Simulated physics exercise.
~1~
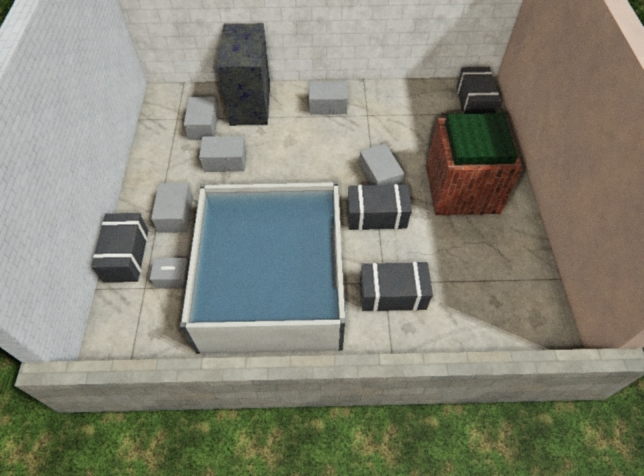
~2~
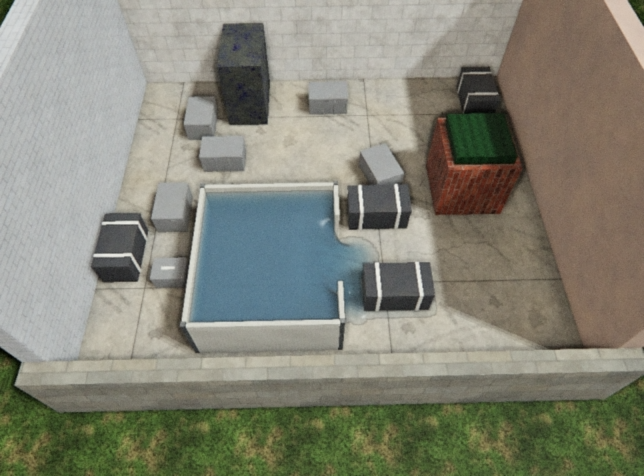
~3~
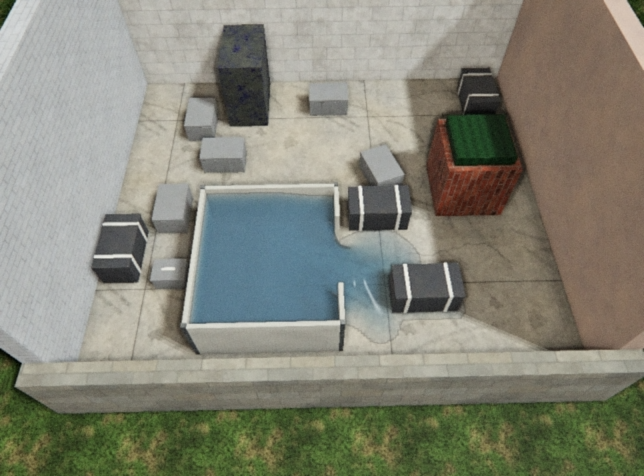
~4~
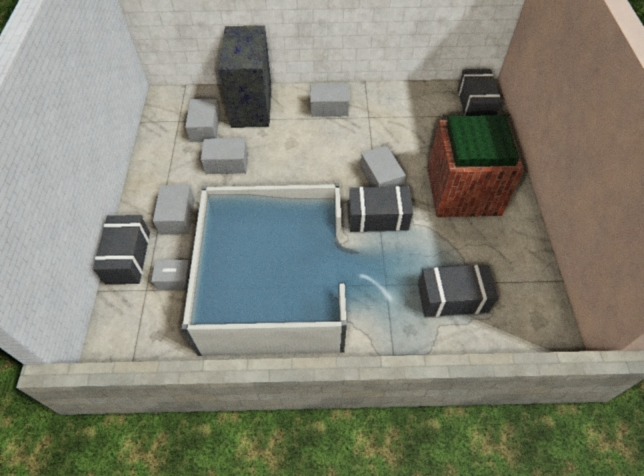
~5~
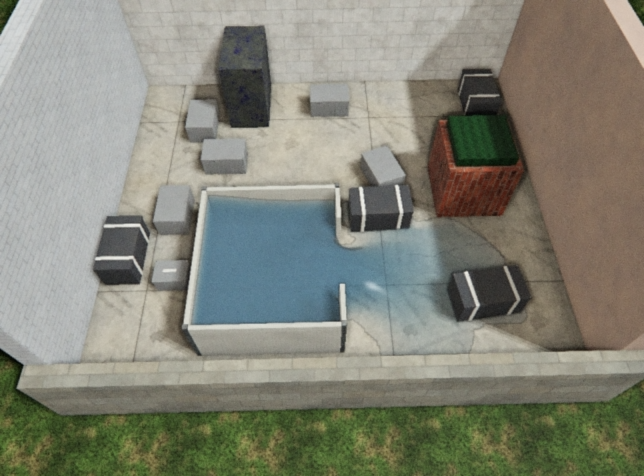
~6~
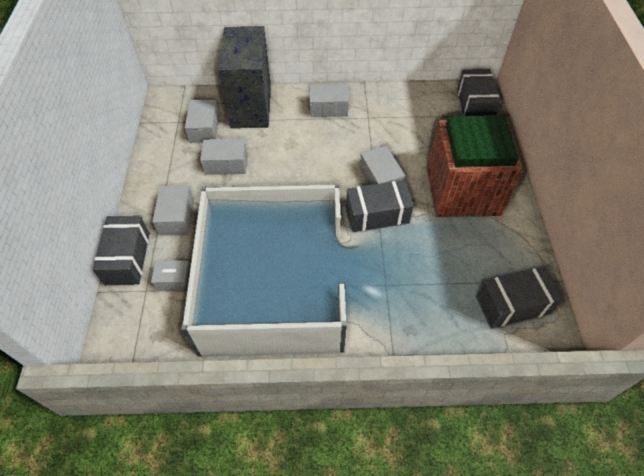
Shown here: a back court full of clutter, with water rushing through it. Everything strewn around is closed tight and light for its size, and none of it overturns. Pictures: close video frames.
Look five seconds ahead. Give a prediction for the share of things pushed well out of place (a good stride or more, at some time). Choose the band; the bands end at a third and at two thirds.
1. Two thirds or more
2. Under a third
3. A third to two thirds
Under a third.
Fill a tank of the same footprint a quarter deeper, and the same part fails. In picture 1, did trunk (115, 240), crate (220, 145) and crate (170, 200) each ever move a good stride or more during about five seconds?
Object 1: Didn't cover it. Object 2: Didn't cover it. Object 3: Didn't cover it.
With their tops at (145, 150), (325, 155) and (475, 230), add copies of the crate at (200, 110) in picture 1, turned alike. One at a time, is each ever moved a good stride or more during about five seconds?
Each in turn: Stays in place, stays in place, pushed clear.
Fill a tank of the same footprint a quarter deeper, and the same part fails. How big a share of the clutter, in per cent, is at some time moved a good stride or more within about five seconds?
40 % or so.
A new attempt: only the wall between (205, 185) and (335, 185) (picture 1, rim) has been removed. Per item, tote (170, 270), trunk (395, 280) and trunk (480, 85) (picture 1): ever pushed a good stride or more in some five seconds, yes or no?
In turn: Stayed short, stayed short, cleared that distance.
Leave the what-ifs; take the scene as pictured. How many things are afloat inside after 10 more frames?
The total is 1.
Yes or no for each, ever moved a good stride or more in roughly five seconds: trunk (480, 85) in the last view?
Looks like the full distance to me.
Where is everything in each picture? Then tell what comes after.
A trunk at (397, 279), on the bottom; a trunk at (379, 198) rests on the ground; 0 of 10 have shifted, in the first frame.
A trunk at (399, 279) rests on the ground; a trunk at (379, 198) rests on the ground; 0 of 10 have shifted, in the second frame.
A trunk at (428, 280), on the bottom, a stride from its start; a trunk at (380, 199), on the bottom; 1 of 10 have shifted, in the third frame.
A trunk at (460, 283) rests on the ground, a stride from its start; a trunk at (381, 200) rests on the ground; 1 of 10 have shifted, in the fourth frame.
A trunk at (492, 286), on the bottom, a stride from its start; a trunk at (381, 200) rests on the ground; 1 of 10 have shifted, in the fifth frame.
A trunk at (524, 290) rests on the ground, a stride from its start; a trunk at (380, 197), on the bottom, close to its start; 2 of 10 have shifted, in the sixth frame.
A moment on, 1 of 10 are well off their spots; 1 afloat.
Next, 1 of 10 are well off their spots; 1 afloat.
Later, 1 of 10 are well off their spots; 2 afloat.
In the end, 2 of 10 are well off their spots, and 2 have been at some point; 2 afloat.
